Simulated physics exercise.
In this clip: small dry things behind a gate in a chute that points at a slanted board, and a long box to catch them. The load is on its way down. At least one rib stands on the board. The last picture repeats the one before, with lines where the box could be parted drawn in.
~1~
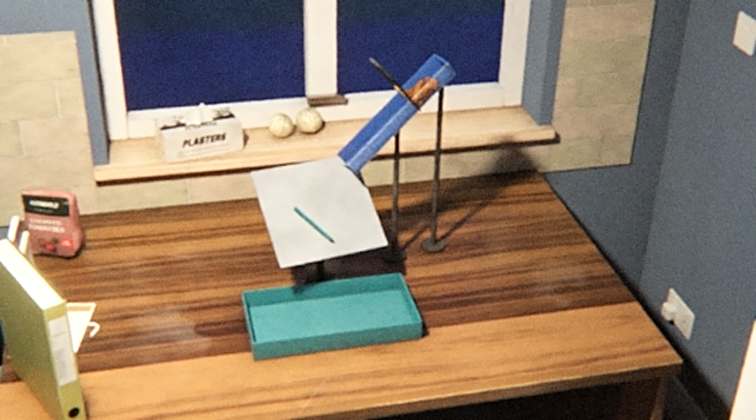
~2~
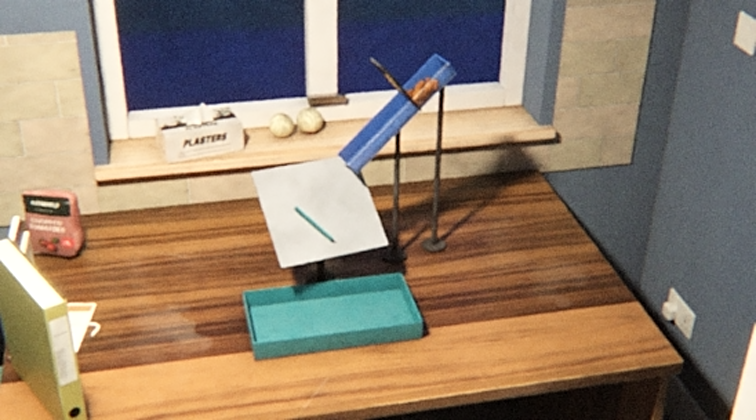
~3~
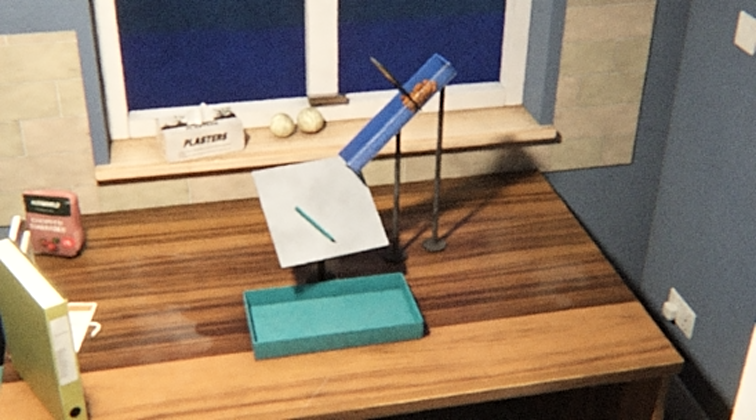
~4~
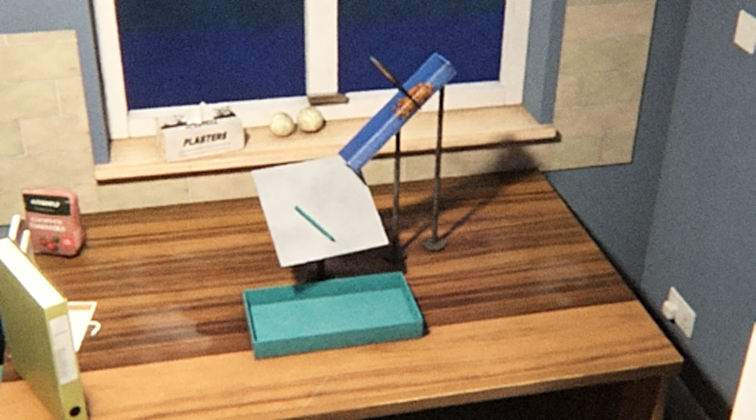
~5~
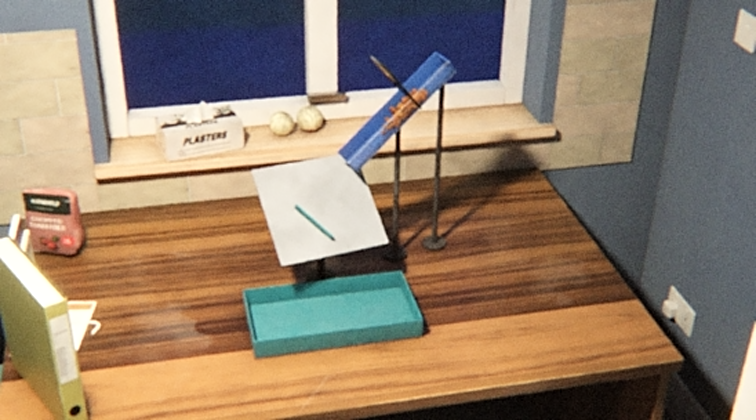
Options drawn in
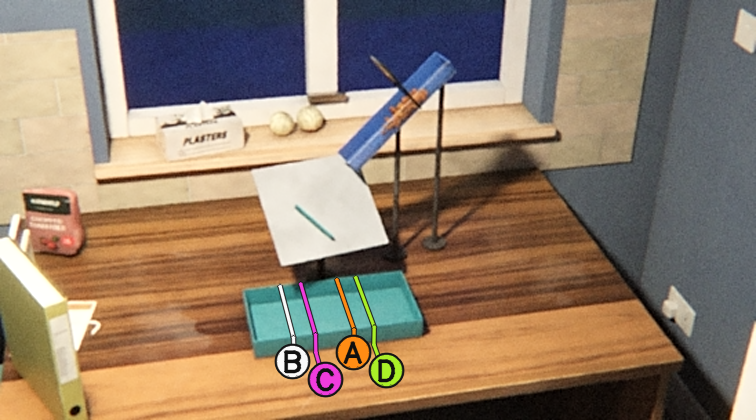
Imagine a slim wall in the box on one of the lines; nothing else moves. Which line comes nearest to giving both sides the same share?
The answer is line D.
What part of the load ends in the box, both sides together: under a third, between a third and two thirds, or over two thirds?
Over two thirds.
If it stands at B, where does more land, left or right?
Right.
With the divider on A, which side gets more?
The right side.
On the marked copy, line A crosses the front rim at (353, 328); line B crosses the front rim at (293, 336); line C crosses the front rim at (315, 333); line D crosses the front rim at (374, 326).
For line A, of what is caught, about a tenth on the left of the divider, almost all on the right.
For line B, of what is caught, just a few on the left of the divider, almost all on the right.
For line C, of what is caught, just a few on the left of the divider, almost all on the right.
For line D, of what is caught, roughly half on the left of the divider, roughly half on the right.
